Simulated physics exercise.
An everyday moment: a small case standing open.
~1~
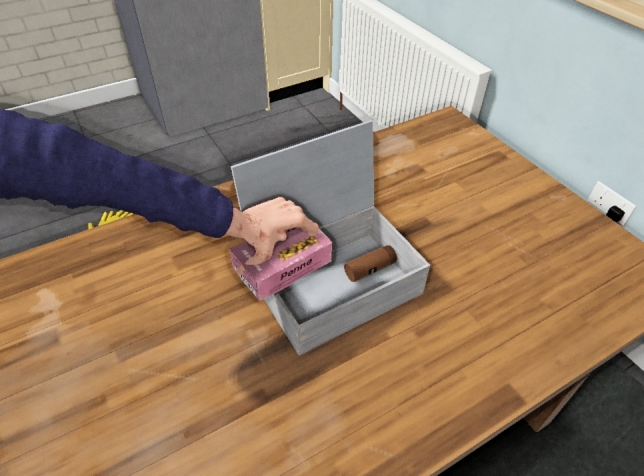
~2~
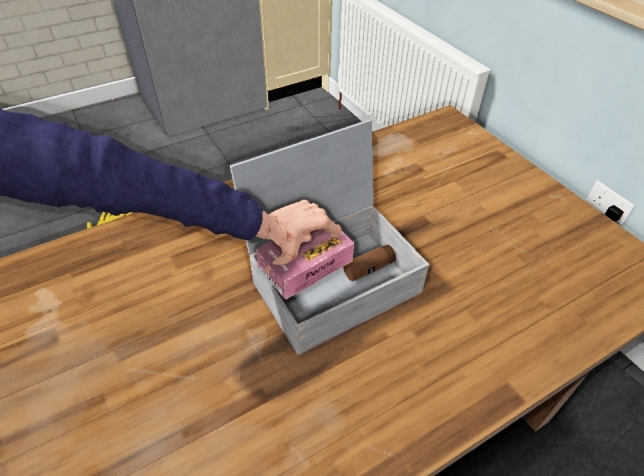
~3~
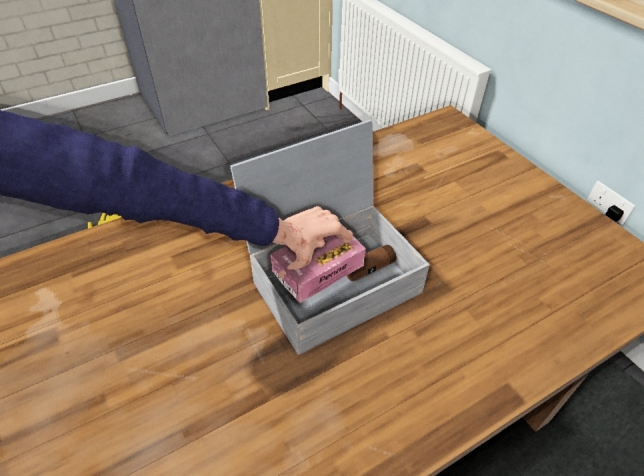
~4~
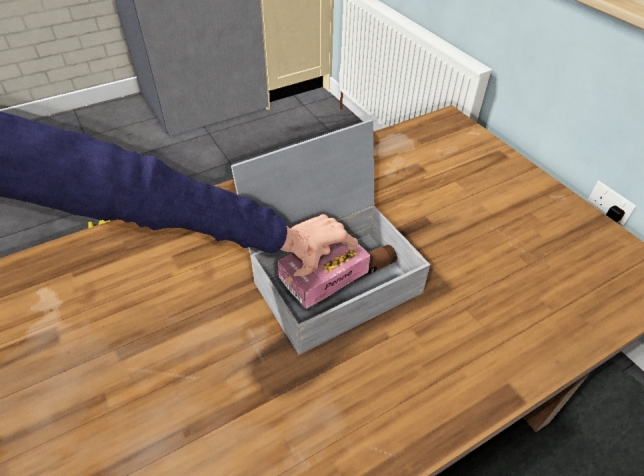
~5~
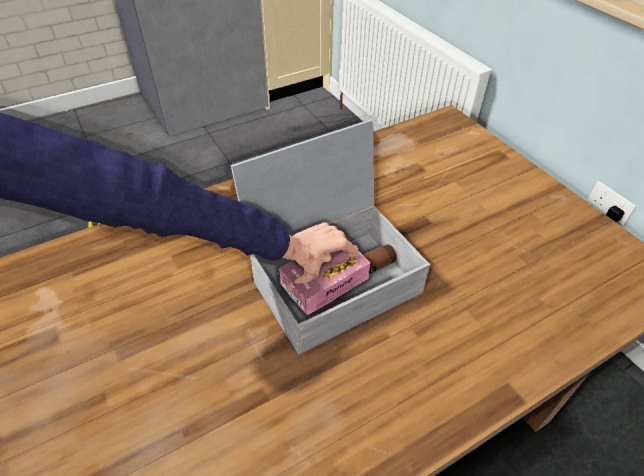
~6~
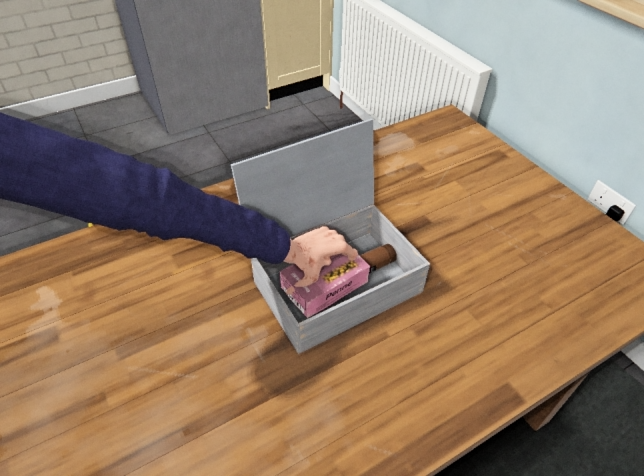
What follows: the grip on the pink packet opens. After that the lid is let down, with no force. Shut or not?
In the end the lid sits on the rim.
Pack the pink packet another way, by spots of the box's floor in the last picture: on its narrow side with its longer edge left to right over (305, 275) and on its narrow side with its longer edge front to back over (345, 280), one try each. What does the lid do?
In the first case it stays ajar; in the second case it closes.
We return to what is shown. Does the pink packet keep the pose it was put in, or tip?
It stays as placed.
Then, 1.20 s after the last picture, lid starting down; pink packet tipped 17° from how it was near (322, 283).
Then, 1.70 s after the last picture, lid 48° above the rim; pink packet tipped 17° from how it was near (322, 283).
Then, 2.10 s after the last picture, lid 7° above the rim; pink packet tipped 16° from how it was near (322, 283).
At rest, lid shut; moved from the start, pink packet; brown shaker in place. Seen from the same camera at the end, pink packet near (322, 290).
